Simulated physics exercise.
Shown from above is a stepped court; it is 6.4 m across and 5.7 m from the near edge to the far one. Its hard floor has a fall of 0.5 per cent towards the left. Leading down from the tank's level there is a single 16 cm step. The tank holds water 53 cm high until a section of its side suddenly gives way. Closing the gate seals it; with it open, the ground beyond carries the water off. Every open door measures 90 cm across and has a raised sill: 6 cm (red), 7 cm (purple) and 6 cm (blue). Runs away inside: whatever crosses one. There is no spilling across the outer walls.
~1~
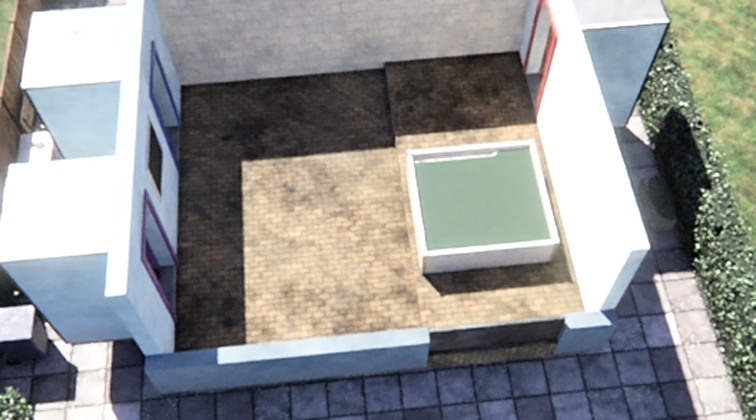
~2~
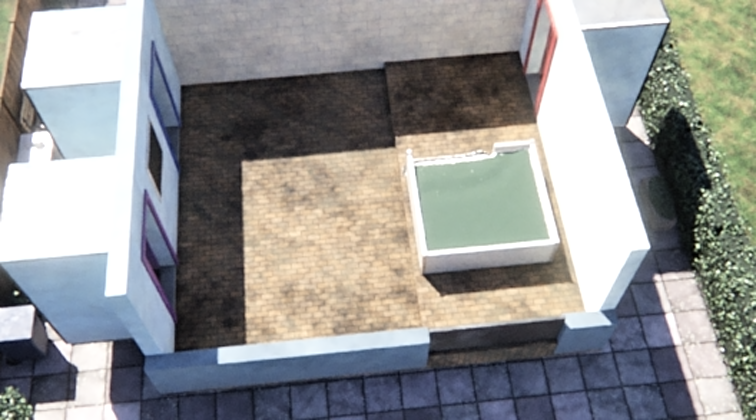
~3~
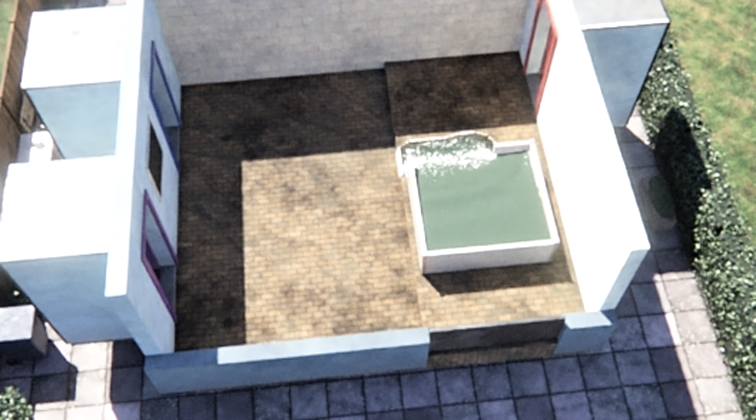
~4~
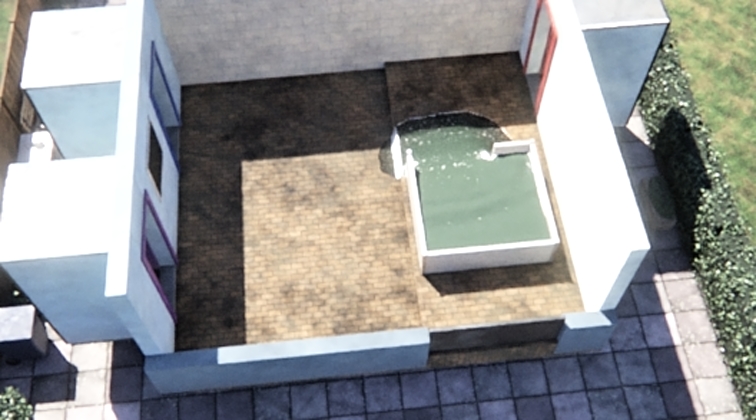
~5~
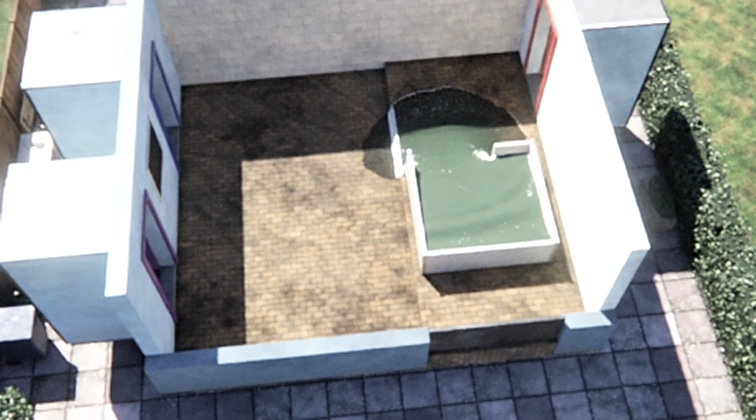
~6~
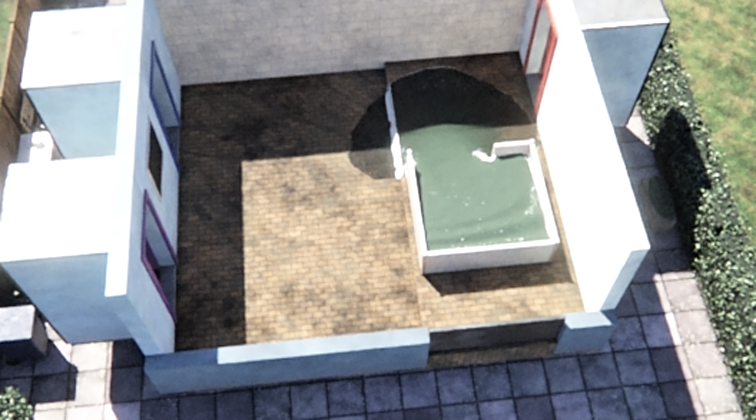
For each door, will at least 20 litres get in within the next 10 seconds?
Door by door: The red door: Yes; the purple door: No; the blue door: Yes.
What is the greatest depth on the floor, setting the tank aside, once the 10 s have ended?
Roughly 12 cm.
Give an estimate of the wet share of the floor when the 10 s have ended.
About 95 per cent.
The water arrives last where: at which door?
Purple.
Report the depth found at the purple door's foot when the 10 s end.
Close to 4.0 cm of depth.
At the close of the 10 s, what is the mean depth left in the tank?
Mean depth: Some 6 cm.
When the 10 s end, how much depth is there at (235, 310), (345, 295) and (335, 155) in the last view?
8, 5 and 1 cm.
A moment later water covers 25 % of the floor and is deepest (28 cm) near (411, 62); red door 5 cm at the sill, 0 L in, purple door not reached, blue door not reached.
Soon after water covers 30 % of the floor and is deepest (32 cm) near (515, 53); red door 9 cm at the sill, 0 L in, purple door not reached, blue door not reached.
Next water covers 45 % of the floor and is deepest (28 cm) near (191, 87); red door 12 cm at the sill, 20 L in, purple door not reached, blue door 15 cm at the sill, 3 L in.
Later on water covers 70 % of the floor and is deepest (14 cm) near (191, 94); red door 8 cm at the sill, 59 L in, purple door 4 cm at the sill, 0 L in, blue door 12 cm at the sill, 66 L in.
At the end water covers 95 % of the floor and is deepest (12 cm) near (175, 349); red door 5 cm at the sill, 62 L in, purple door 4 cm at the sill, 0 L in, blue door 9 cm at the sill, 120 L in.
